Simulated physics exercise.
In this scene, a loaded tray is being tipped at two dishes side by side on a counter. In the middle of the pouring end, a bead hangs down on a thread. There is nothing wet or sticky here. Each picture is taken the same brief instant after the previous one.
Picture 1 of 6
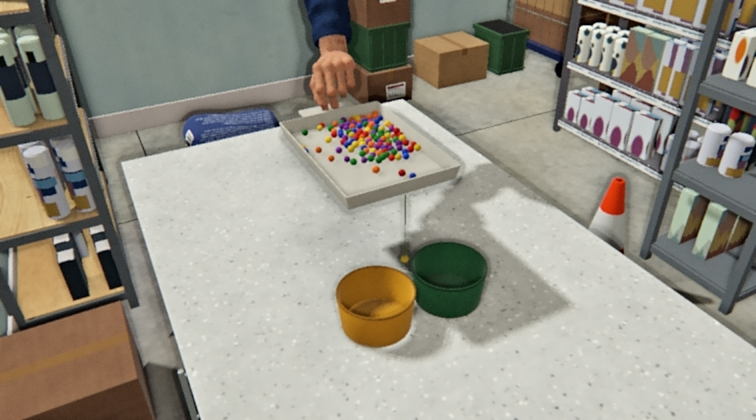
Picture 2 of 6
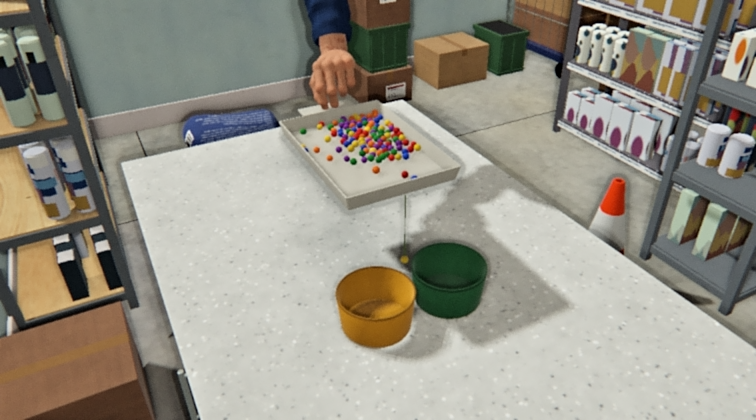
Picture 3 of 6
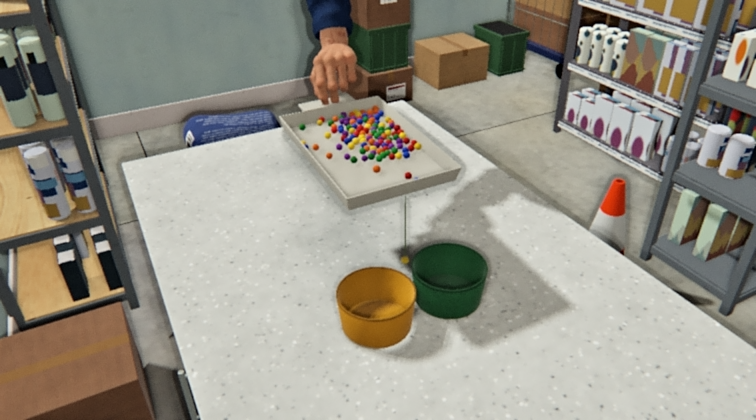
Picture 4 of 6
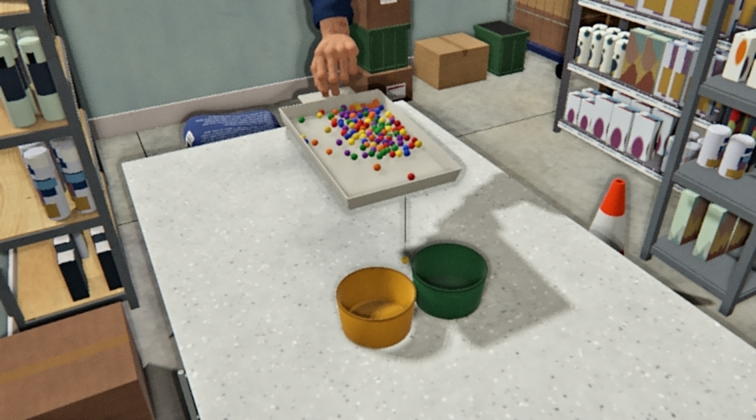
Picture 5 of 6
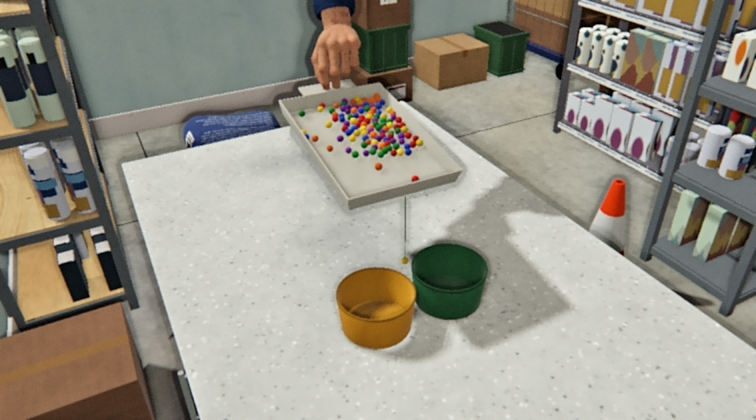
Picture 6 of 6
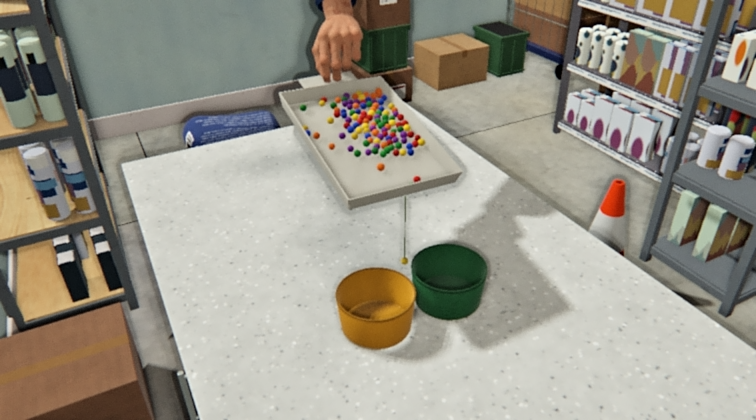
A hand slowly raises the back of a tray of colourful beads above two dishes.
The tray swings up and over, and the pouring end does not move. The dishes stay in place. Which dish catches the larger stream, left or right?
The right-side dish.
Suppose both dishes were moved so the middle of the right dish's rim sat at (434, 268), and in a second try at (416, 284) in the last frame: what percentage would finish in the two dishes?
60 and 50 in a hundred, in turn.
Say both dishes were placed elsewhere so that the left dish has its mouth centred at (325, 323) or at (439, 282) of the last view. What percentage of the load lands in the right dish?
In turn 30 and 10 in a hundred.
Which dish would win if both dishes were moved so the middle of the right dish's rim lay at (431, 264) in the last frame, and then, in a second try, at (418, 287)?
For the first position it is the one at right; for the second, the one at right.
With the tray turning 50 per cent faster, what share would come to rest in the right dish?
Something like 70 percent, give or take.
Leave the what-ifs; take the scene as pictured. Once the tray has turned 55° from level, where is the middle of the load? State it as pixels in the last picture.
I'd put the middle of the pieces at roughly (426, 173).
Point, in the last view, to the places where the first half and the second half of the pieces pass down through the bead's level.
The first part at (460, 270); the rest at (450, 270).
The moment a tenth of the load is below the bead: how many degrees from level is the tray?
The tilt then is about 90°.
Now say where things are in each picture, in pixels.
In the first frame, corners of the pouring end near (348, 195) and (456, 164), level; middle of the load near (369, 139), round plastic beads; left dish near (395, 329); right dish near (469, 300); bead on its thread near (405, 259).
In the second frame, corners of the pouring end near (348, 195) and (456, 165), level; middle of the load near (369, 139).
In the third frame, corners of the pouring end near (349, 196) and (457, 166), tipped barely, lowest at the right corner; middle of the load near (370, 136).
In the fourth frame, corners of the pouring end near (349, 196) and (457, 167), tipped a little, lowest at the right corner; middle of the load near (370, 132).
In the fifth frame, corners of the pouring end near (350, 196) and (458, 168), tipped a little, lowest at the right corner; middle of the load near (371, 128).
In the sixth frame, corners of the pouring end near (350, 197) and (458, 170), tipped a little, lowest at the right corner; middle of the load near (373, 125), all but a few on the move; left dish near (395, 331); right dish near (469, 302).
Shortly afterwards, tray tipped steeply; all but a few on the tray; only a few in the right dish; only a few in the air.
Next, tray tipped right over; near half on the tray; a little in the right dish; only a few outside both; near a third in the air.
Some moments later, tray tipped past a quarter turn; a little in the left dish; near two thirds in the right dish; near a quarter outside both.
In the end, tray tipped past a quarter turn; a little in the left dish; near two thirds in the right dish; near a quarter outside both.
